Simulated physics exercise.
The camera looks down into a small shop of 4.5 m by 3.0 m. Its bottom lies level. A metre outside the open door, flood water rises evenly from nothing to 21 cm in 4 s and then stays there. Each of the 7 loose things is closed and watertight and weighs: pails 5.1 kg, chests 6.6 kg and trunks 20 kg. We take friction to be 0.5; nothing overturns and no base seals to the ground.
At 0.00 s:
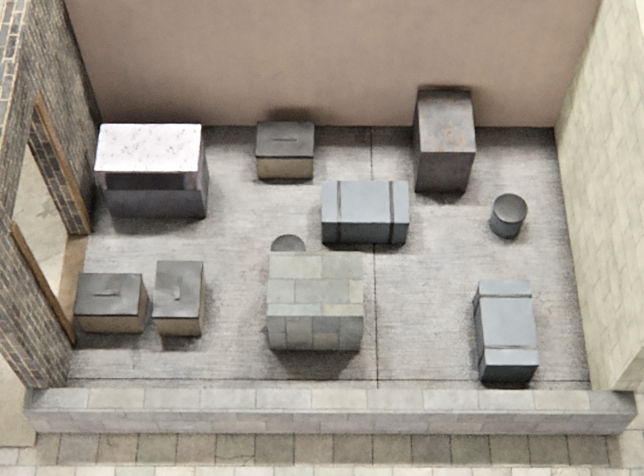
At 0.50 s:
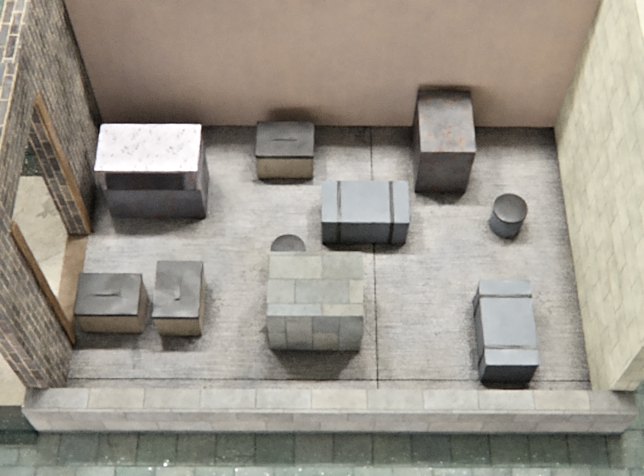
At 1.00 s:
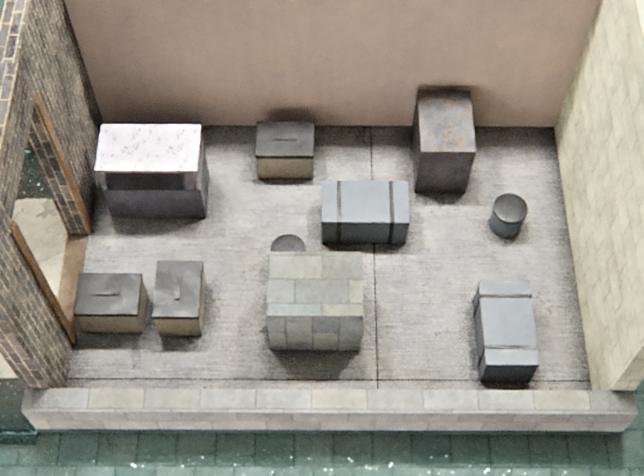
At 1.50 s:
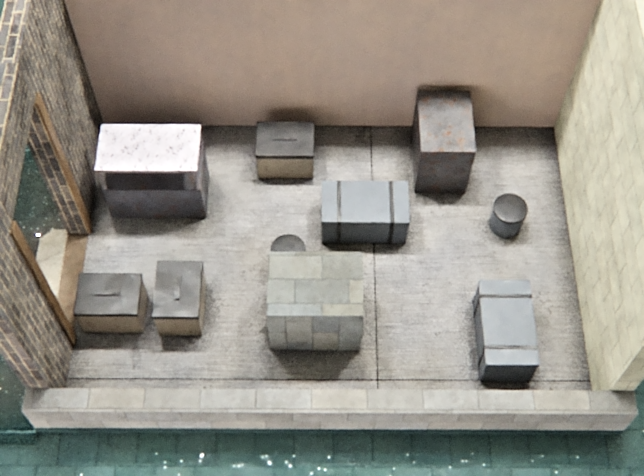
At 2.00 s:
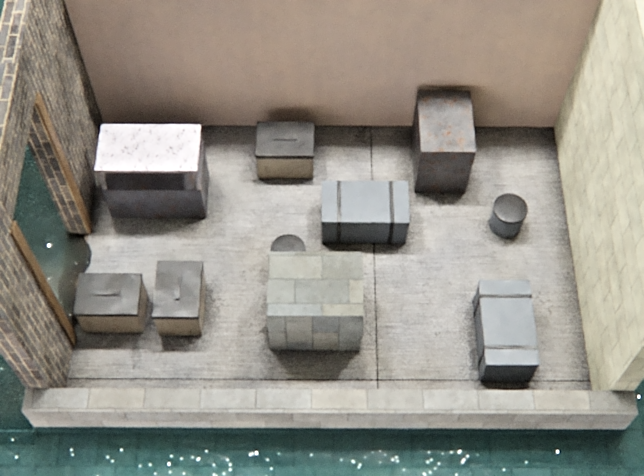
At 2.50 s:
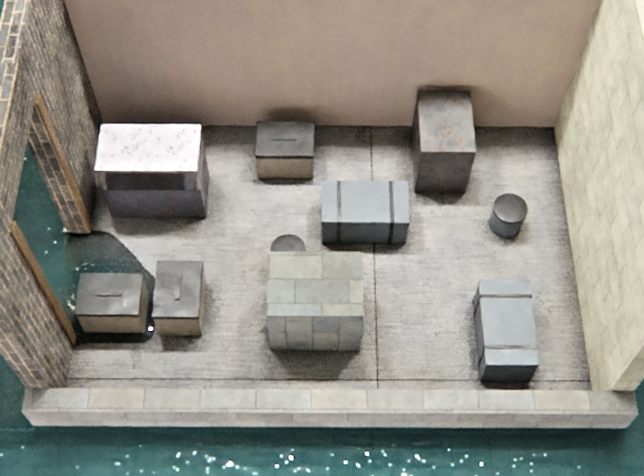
In a small walled room seen from above, boxes and blocks stand still on a grey floor while green water covers the paving outside, then enters through the left doorway and spreads around the nearest boxes.
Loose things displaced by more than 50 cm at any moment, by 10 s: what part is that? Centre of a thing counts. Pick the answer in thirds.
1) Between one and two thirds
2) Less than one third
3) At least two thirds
(3) At least two thirds.
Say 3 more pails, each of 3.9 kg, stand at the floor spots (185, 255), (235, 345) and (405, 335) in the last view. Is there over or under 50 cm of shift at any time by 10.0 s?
Note: Item 1 above threshold; item 2 above threshold; item 3 below threshold.
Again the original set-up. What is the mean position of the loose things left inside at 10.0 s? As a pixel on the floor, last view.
I'd say about (421, 260) in the last view.
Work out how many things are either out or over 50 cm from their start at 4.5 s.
By my reckoning, 2.
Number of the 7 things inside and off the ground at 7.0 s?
1.
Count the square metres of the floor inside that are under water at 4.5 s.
Wet: Near 4.5 m2.
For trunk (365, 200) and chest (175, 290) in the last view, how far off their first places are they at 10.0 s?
Net displacement, in order: 140 cm; 300 cm.
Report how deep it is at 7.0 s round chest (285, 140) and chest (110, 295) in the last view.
Around 3 cm and 6 cm.
After 3.5 s 0 of 7 are over 50 cm from their spots; 0 afloat.
After 4.5 s 2 of 7 are over 50 cm from their spots; 1 afloat.
After 7.0 s 4 of 7 are over 50 cm from their spots; 1 afloat.
After 10.0 s 6 of 7 are over 50 cm from their spots, and 6 have been at some point; 7 afloat.
